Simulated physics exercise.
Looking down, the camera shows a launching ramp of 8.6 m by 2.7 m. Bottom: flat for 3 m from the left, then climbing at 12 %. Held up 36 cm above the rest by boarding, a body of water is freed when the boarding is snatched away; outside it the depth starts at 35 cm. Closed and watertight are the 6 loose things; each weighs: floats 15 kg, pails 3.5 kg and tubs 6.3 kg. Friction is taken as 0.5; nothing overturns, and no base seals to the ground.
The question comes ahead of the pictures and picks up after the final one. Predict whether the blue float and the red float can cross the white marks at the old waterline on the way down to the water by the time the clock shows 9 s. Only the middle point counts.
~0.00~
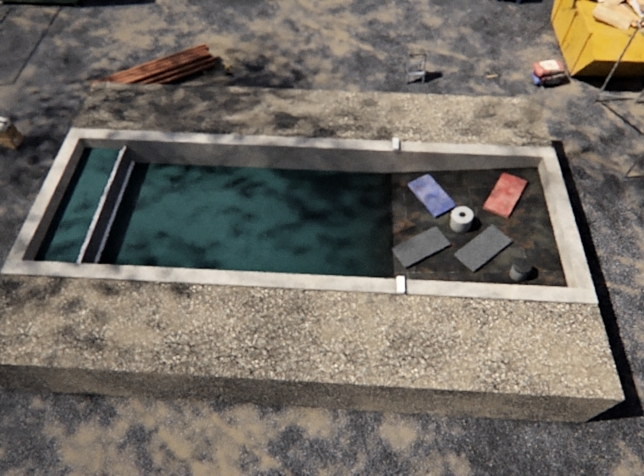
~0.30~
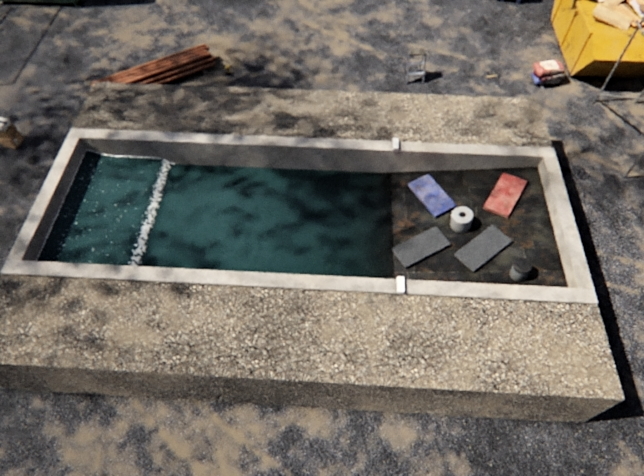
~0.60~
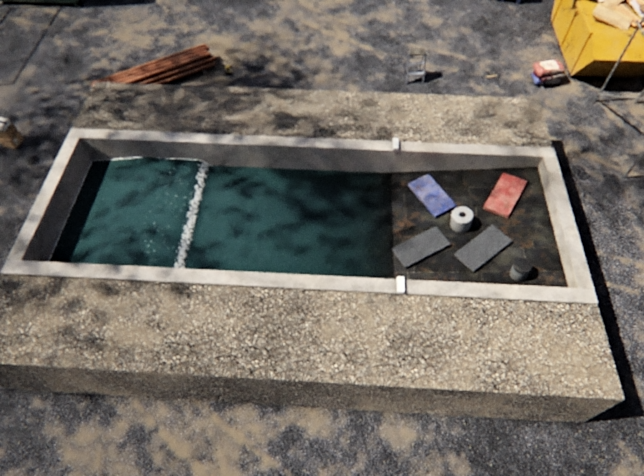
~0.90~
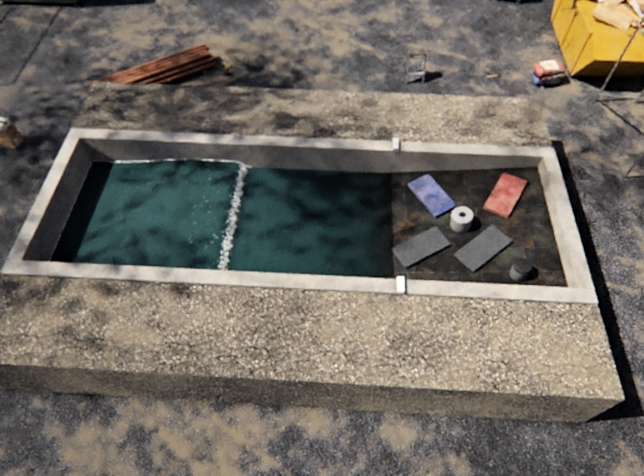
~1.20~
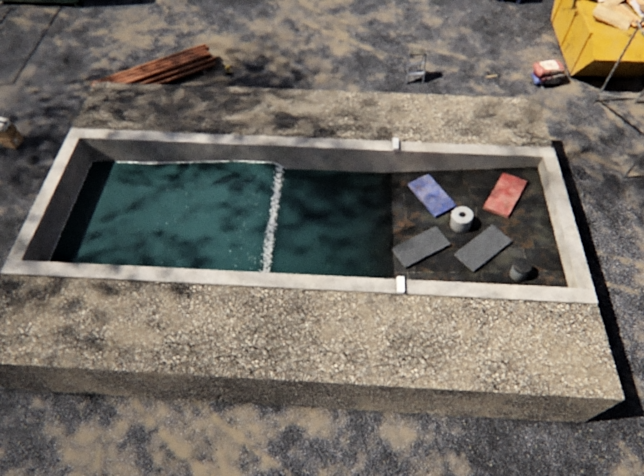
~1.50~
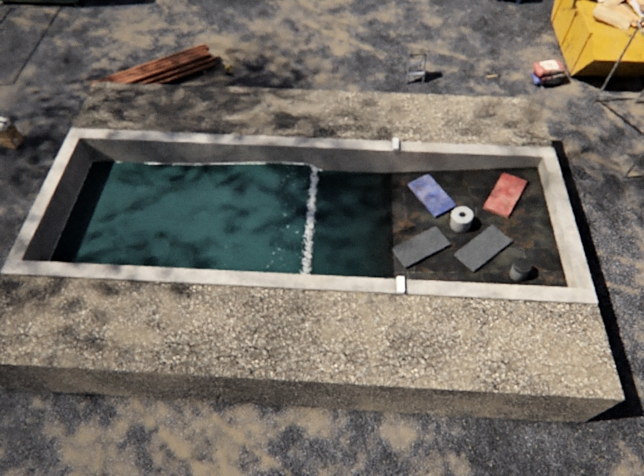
Looking at it, the blue float goes beyond the marks, then the red float ends up on the near side.
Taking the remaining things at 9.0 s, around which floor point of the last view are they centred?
About (410, 232).
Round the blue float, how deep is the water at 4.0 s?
Around 7 cm.
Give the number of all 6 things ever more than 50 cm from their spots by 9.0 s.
I get 4.
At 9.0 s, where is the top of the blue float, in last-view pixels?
Look around (332, 199) in the last view.
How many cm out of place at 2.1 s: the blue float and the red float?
By then roughly 0 cm and 0 cm, respectively.
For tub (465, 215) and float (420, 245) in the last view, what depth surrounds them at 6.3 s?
Close to 2 and 24 centimetres.
After 2.1 s the blue float is near (432, 194), 0.0 m from its start, aground; the red float is near (506, 194), 0.0 m from its start, aground; 0 of 6 are over the mark; 0 afloat.
After 4.0 s the blue float is near (462, 184), 0.6 m from its start, afloat; the red float is near (508, 193), 0.0 m from its start, aground; 0 of 6 are over the mark; 3 afloat.
After 6.3 s the blue float is near (338, 195), 1.7 m from its start, aground; the red float is near (507, 194), 0.0 m from its start, aground; 3 of 6 are over the mark; 1 afloat.
After 9.0 s the blue float is near (332, 199), 1.8 m from its start, afloat; the red float is near (507, 194), 0.0 m from its start, aground; 3 of 6 are over the mark; 3 afloat.
